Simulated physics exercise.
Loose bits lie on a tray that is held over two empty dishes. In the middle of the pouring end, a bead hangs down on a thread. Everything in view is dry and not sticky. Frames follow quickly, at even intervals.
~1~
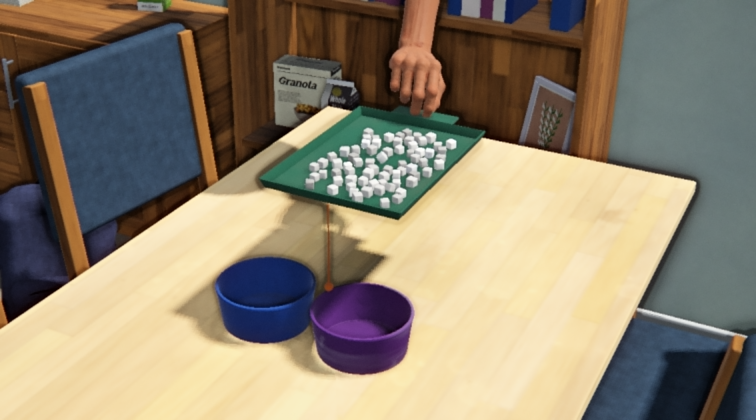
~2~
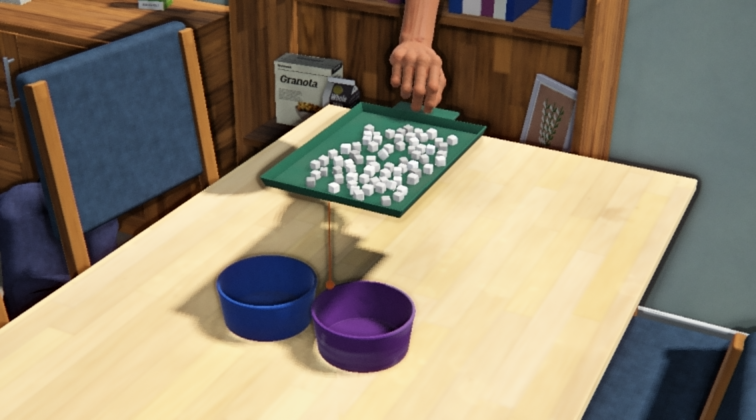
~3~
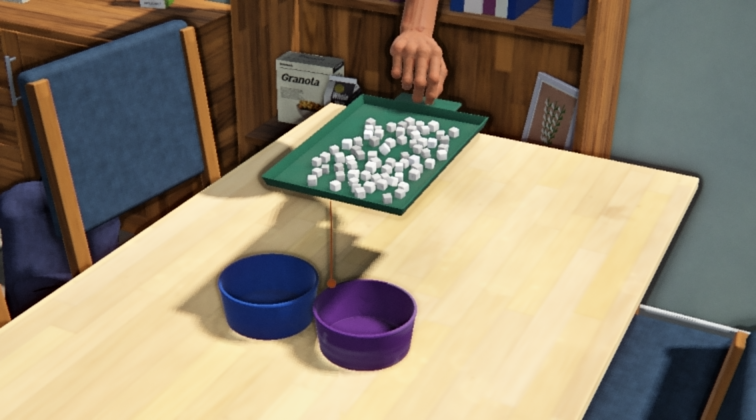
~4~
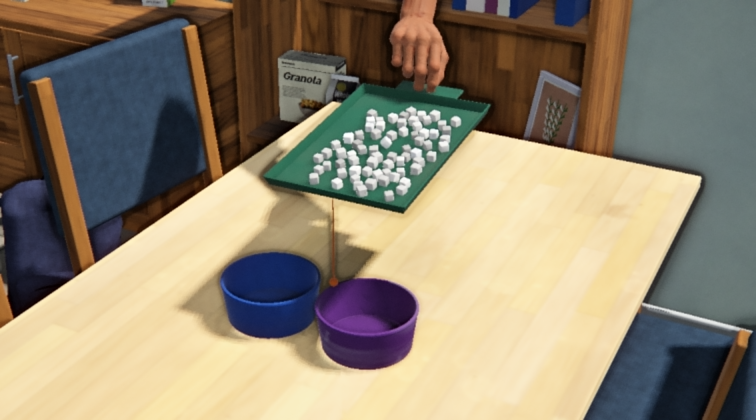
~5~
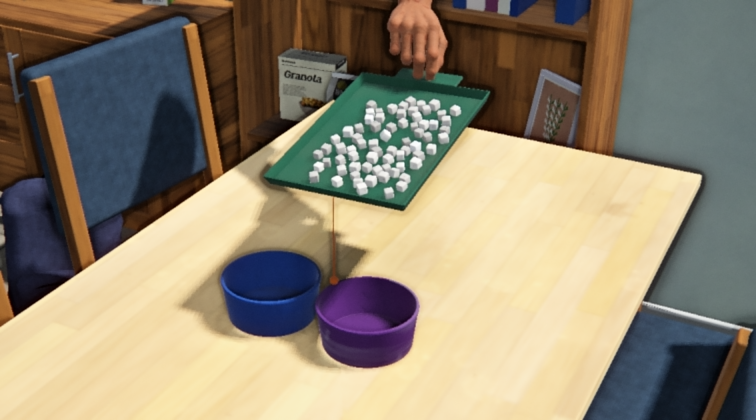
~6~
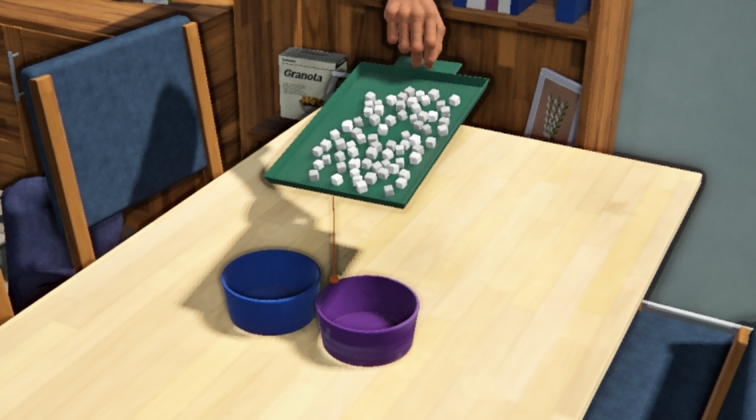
In a dining area with a pale wooden table, wooden cabinets and blue-backed chairs, the view looks down from above the near side. A hand grips the far end of a green tray scattered with white sugar cubes, above a blue dish at left and a purple one at right, an orange bead hanging between. The hand slowly raises the tray's far end, tilting it slightly toward the dishes, while the cubes keep their places on it and the camera barely shifts.
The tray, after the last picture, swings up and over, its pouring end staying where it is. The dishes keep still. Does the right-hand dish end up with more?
Most of the load heads over to the left dish, I'd guess.
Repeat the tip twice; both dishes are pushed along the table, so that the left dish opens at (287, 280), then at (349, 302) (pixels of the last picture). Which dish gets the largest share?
The dish to the left; the dish to the left.
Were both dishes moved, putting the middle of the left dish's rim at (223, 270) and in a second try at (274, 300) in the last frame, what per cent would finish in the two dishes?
80 per cent, then 80 per cent.
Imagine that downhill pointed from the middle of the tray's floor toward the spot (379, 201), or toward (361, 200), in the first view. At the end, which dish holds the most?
Results - the dish on the right side first, the dish on the right side second.
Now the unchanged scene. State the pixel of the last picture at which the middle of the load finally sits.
It settles centred around (273, 317).
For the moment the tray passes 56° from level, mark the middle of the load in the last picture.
Its middle sits at about pixel (325, 168).
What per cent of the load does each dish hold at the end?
Split in per cent - left dish 60, right dish 10.
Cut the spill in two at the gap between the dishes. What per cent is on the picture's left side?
About 80 percent of the spill.
Just after the last frame, tray tipped steeply; almost all on the tray; just a few outside both; just a few in the air.
A moment on, tray tipped right over; roughly two thirds on the tray; about a tenth in the left dish; just a few outside both; roughly a quarter in the air.
Further on, tray tipped past a quarter turn; about a tenth in the right dish; roughly two thirds in the left dish; roughly a third outside both.
When it is over, tray tipped past a quarter turn; about a tenth in the right dish; roughly two thirds in the left dish; roughly a third outside both.
